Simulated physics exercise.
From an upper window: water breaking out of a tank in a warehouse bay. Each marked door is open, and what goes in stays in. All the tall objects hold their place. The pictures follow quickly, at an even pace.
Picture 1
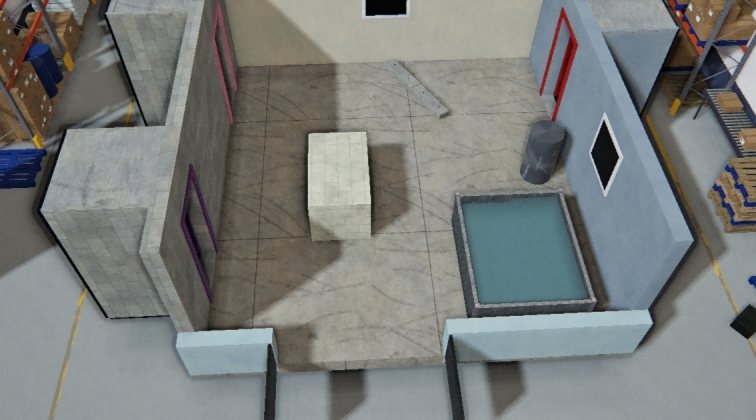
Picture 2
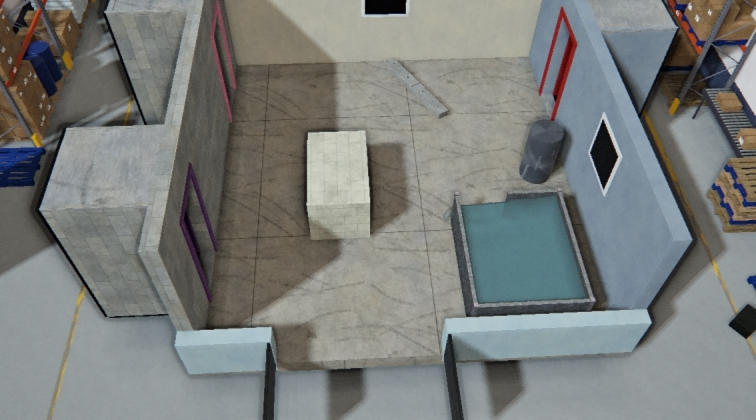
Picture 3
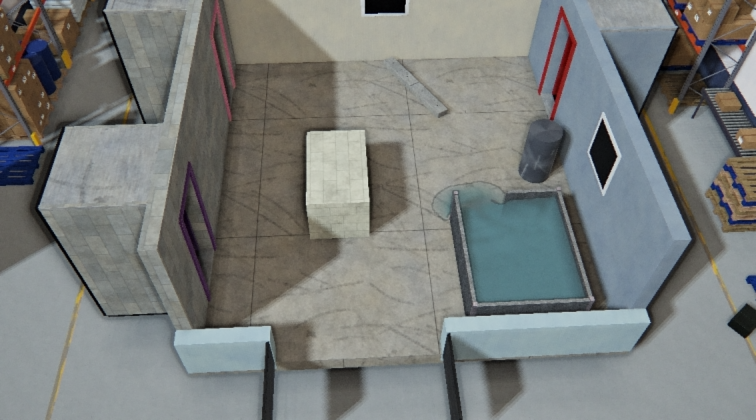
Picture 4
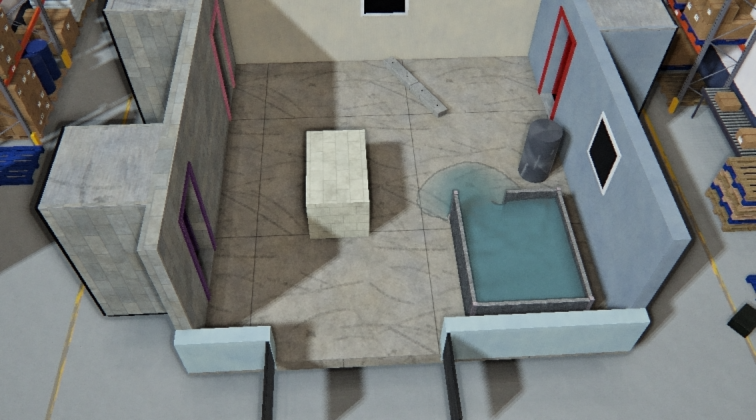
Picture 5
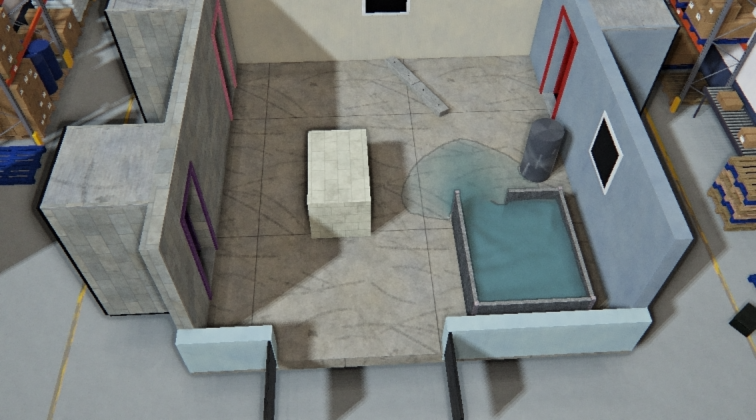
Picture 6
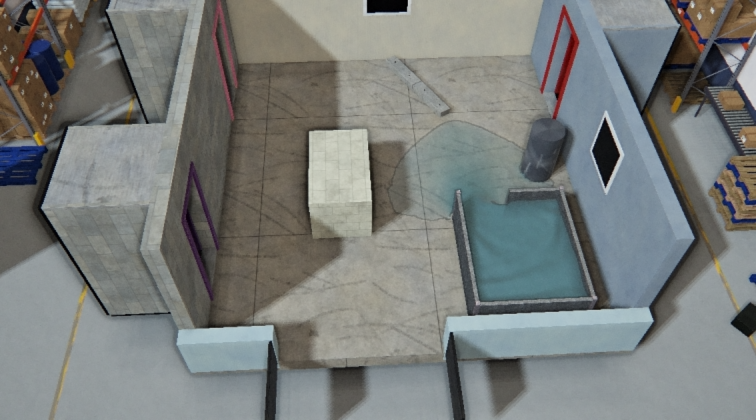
A roofless room in a warehouse held a full, still tank of water until a gap opened on its far side, and water poured out, spreading across the floor in a widening puddle.
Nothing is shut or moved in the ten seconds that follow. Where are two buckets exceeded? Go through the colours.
The red door floods; the purple door holds within the limit; the pink door floods.
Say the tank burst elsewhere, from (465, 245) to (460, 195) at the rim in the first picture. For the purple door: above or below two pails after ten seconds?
In short: Purple takes more.
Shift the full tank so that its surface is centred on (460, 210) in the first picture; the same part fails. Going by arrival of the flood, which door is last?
Last comes the purple one.
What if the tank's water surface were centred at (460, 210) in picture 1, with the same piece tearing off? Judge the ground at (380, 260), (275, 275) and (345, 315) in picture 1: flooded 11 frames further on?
In turn: Dry, clear, not flooded.
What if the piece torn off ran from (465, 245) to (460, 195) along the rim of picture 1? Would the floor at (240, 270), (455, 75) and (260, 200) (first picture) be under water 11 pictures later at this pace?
As listed: Awash, clear, not flooded.
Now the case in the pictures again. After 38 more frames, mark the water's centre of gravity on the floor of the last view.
Near (427, 151).
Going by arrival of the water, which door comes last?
That is the purple one.
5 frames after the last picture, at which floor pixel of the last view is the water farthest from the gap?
I would point to (440, 62).
A moment on, water covers 30 % of the floor; the red door not reached, the purple door not reached, the pink door not reached.
Next, water covers 45 % of the floor; the red door wet at the sill, nothing in, the purple door not reached, the pink door not reached.
Then, water covers 50 % of the floor; the red door under two buckets in, the purple door not reached, the pink door wet at the sill, nothing in.
Later, water covers 65 % of the floor; the red door over two buckets in, the purple door wet at the sill, nothing in, the pink door over two buckets in.
In the end, water covers 85 % of the floor; the red door far over two buckets in, the purple door wet at the sill, nothing in, the pink door over two buckets in.
